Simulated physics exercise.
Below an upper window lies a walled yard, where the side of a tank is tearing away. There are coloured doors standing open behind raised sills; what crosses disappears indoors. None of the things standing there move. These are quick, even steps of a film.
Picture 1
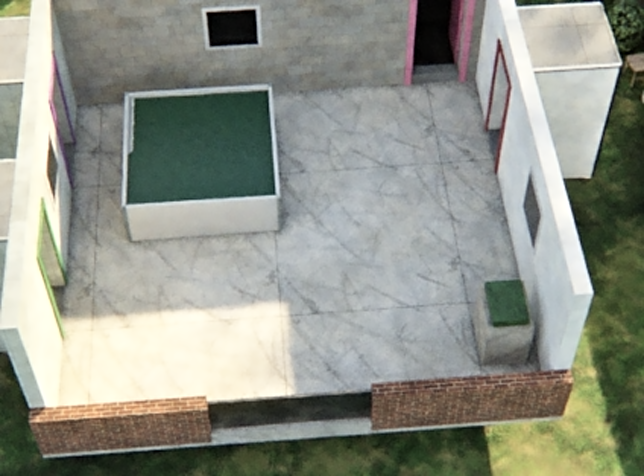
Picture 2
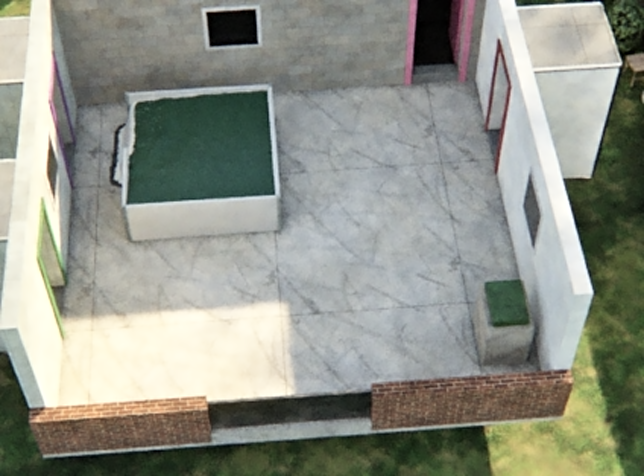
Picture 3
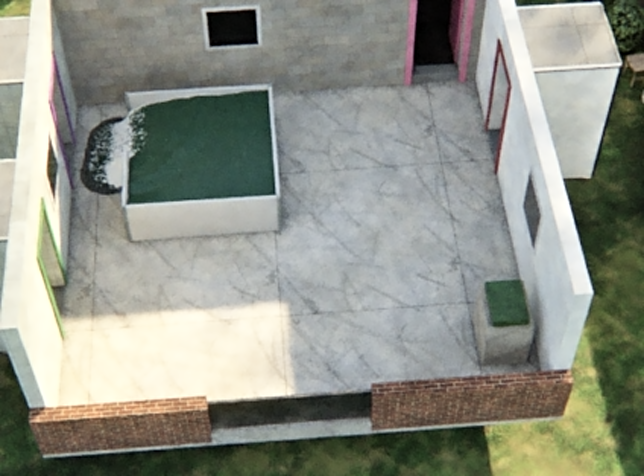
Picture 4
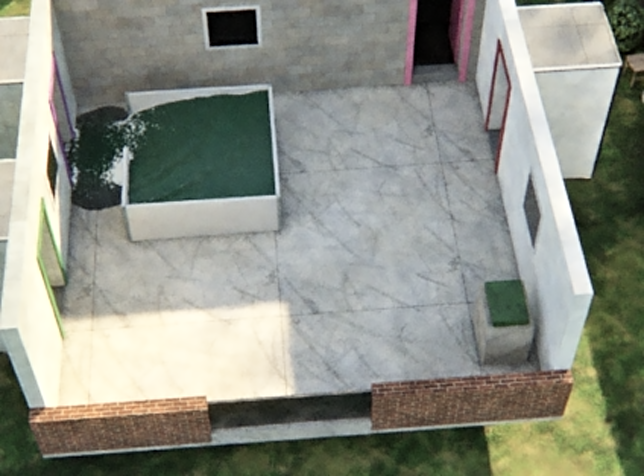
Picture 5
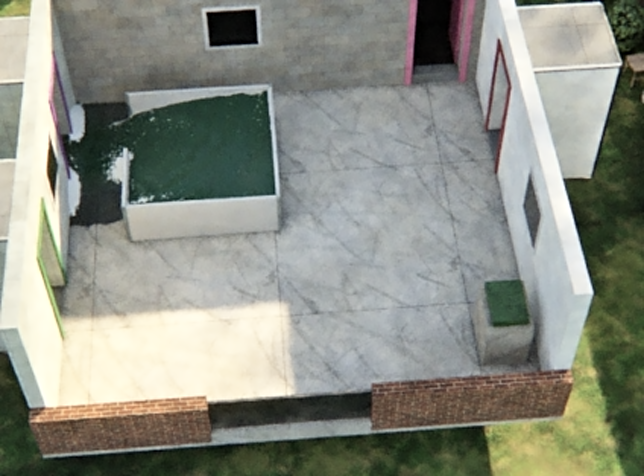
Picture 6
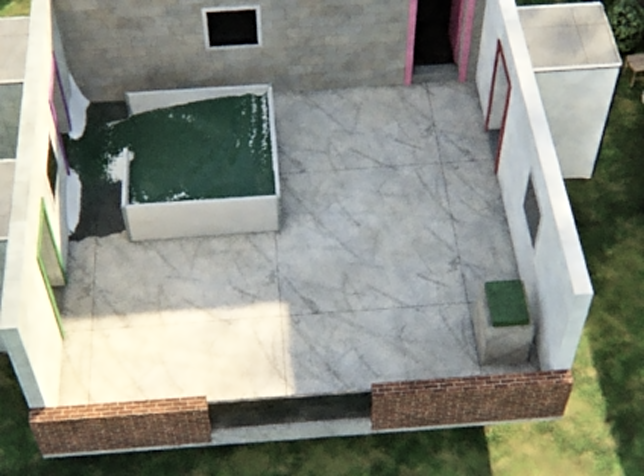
In this clip, dark green water breaks out through the left side of a raised tank in a walled yard, foams across the paved floor to the left wall, then spreads along it while white patches ripple across the tank.
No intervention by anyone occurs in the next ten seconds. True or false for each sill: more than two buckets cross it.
Pink door - false; green door - false; purple door - true; red door - true.
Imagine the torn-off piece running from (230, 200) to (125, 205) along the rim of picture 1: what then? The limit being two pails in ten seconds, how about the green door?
The green door crosses the line.
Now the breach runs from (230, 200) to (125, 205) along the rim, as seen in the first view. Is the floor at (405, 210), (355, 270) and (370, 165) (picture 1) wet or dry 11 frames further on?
Taking the spots in turn: Untouched, untouched and untouched.
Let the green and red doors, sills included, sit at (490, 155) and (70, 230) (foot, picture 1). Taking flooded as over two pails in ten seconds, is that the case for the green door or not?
As far as I can tell, the green door comes in higher.
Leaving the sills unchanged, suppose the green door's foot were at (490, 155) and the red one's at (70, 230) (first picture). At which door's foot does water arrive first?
That is the purple door.
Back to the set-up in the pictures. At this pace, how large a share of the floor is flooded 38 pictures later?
My estimate is roughly 65 percent.
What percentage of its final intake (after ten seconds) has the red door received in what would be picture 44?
Approximately 50 per cent.
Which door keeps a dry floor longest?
Looks like the red-painted one.
A moment on, water covers 10 % of the floor; the pink door not reached, the green door wet at the sill, nothing in, the purple door far over two buckets in, the red door not reached.
Next, water covers 20 % of the floor; the pink door not reached, the green door wet at the sill, nothing in, the purple door far over two buckets in, the red door not reached.
Then, water covers 35 % of the floor; the pink door wet at the sill, nothing in, the green door wet at the sill, nothing in, the purple door far over two buckets in, the red door not reached.
Later, water covers 65 % of the floor; the pink door wet at the sill, nothing in, the green door wet at the sill, nothing in, the purple door far over two buckets in, the red door over two buckets in.
In the end, water covers 90 % of the floor; the pink door wet at the sill, nothing in, the green door wet at the sill, nothing in, the purple door far over two buckets in, the red door over two buckets in.
